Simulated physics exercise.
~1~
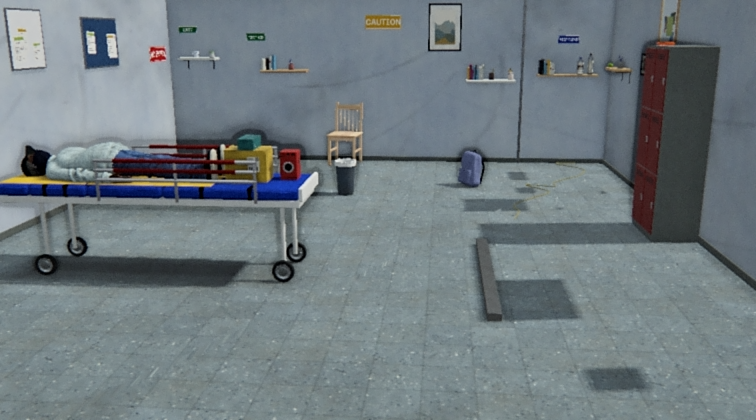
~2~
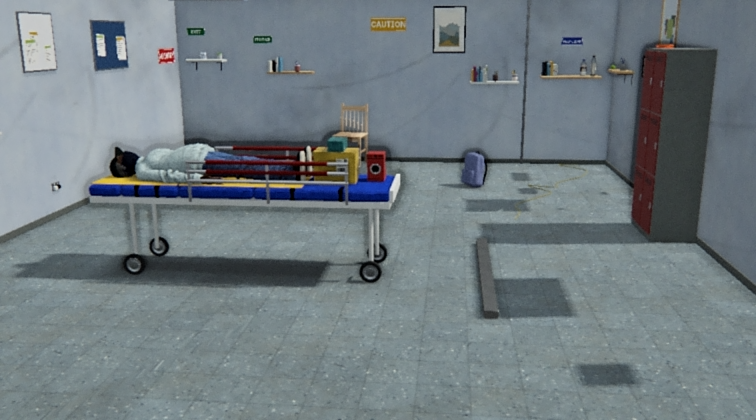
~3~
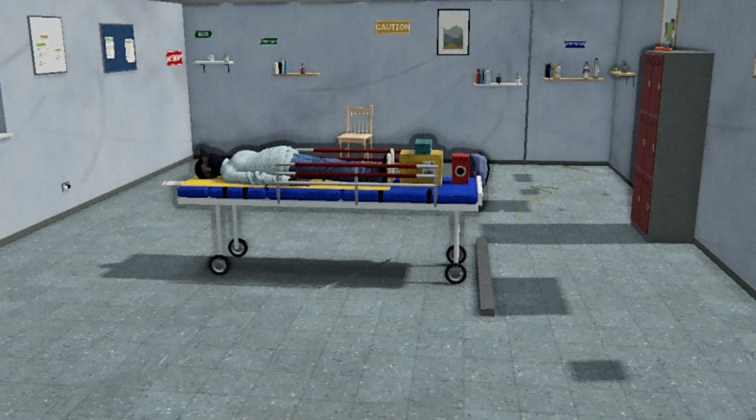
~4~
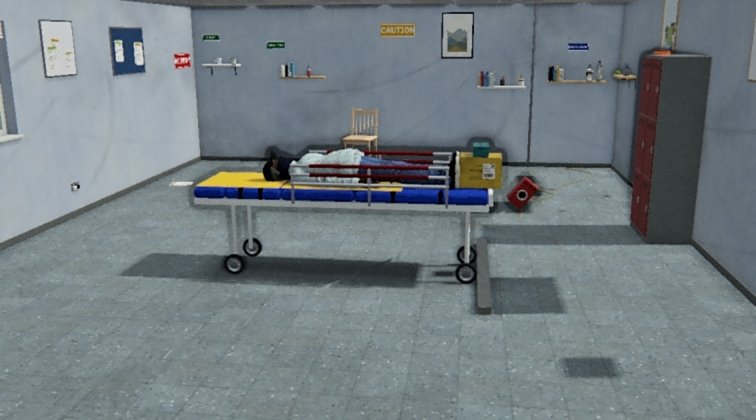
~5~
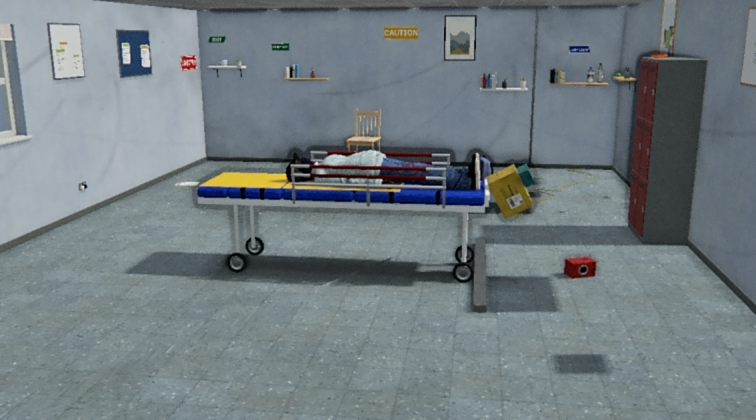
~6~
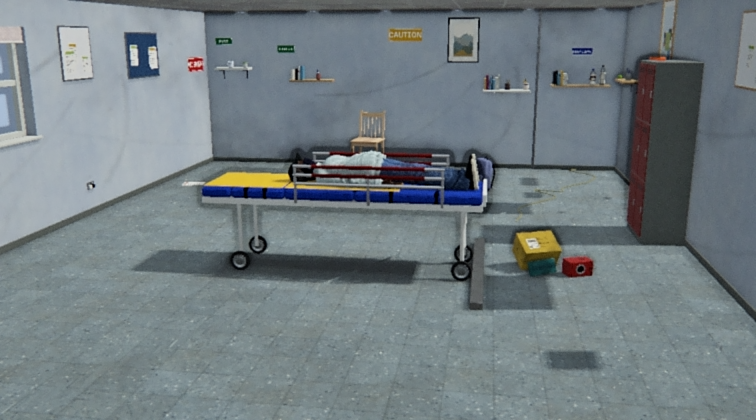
A hospital trolley carrying a floppy person, a yellow holdall, a teal box and a red case rolls right across a room and stops at a low sill; the person slides towards the foot end and stays aboard, while the red case, then the other two items, tumble onto the floor beyond.
